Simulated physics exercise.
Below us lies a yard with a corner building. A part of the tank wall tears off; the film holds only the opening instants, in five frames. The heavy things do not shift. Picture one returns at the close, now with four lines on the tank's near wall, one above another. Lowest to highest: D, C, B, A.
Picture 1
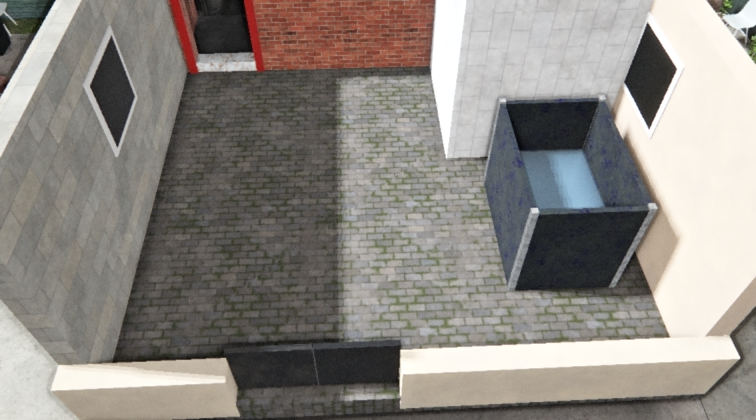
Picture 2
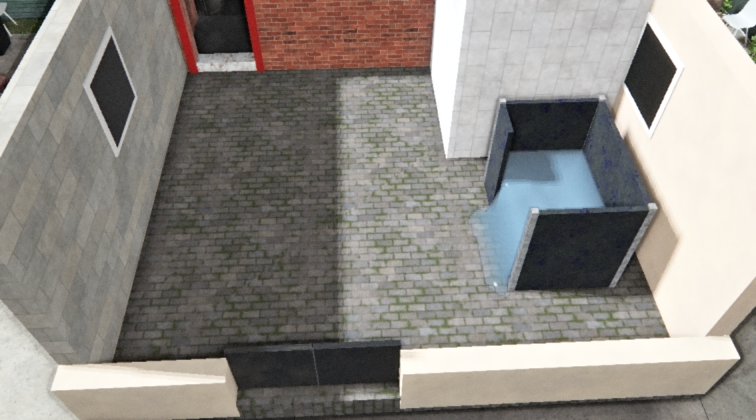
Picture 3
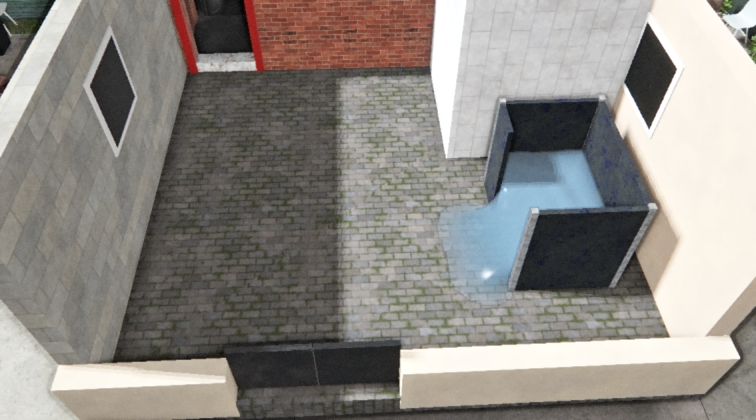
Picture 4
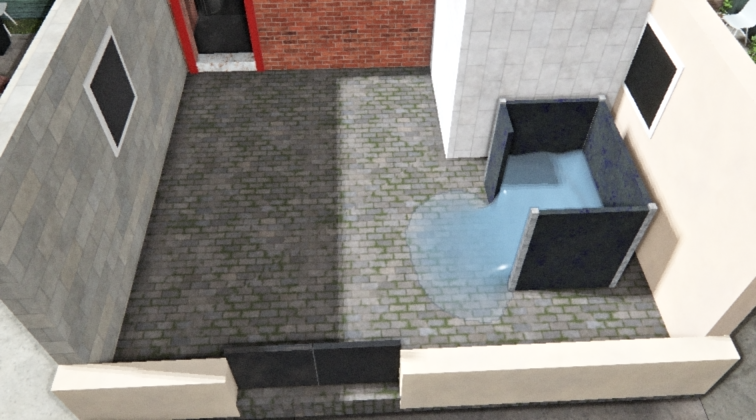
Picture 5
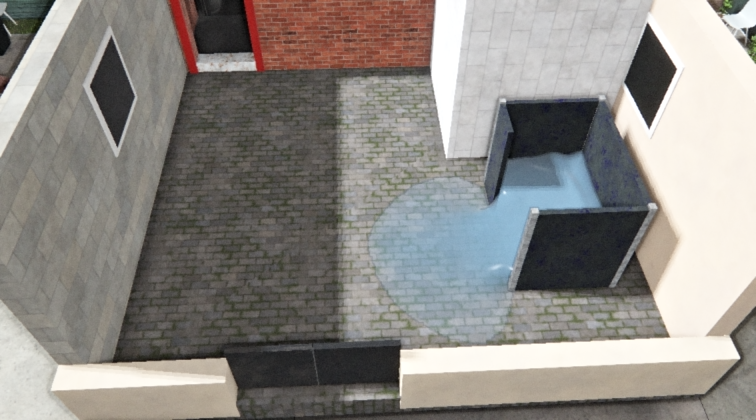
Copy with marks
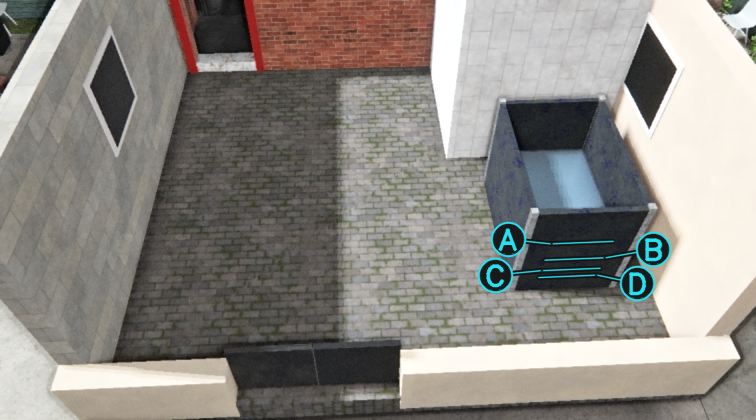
We see a walled paved yard from above, with a dark open-topped tank at right. The tank's left side opens and pale blue water pours out, spreading leftward over the paving in a widening, thinning rounded sheet.
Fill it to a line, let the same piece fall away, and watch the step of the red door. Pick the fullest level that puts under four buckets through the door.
A.
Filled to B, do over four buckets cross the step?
No.
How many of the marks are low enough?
All four.
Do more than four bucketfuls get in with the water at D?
No, that is safe.
On the marked copy, A at (582, 242); B at (575, 258); C at (570, 269); D at (567, 276); from the bottom up D, C, B, A.
If A is chosen, a bucket or two gets in.
If B is chosen, nothing gets over.
If C is chosen, nothing gets over.
If D is chosen, nothing gets over.
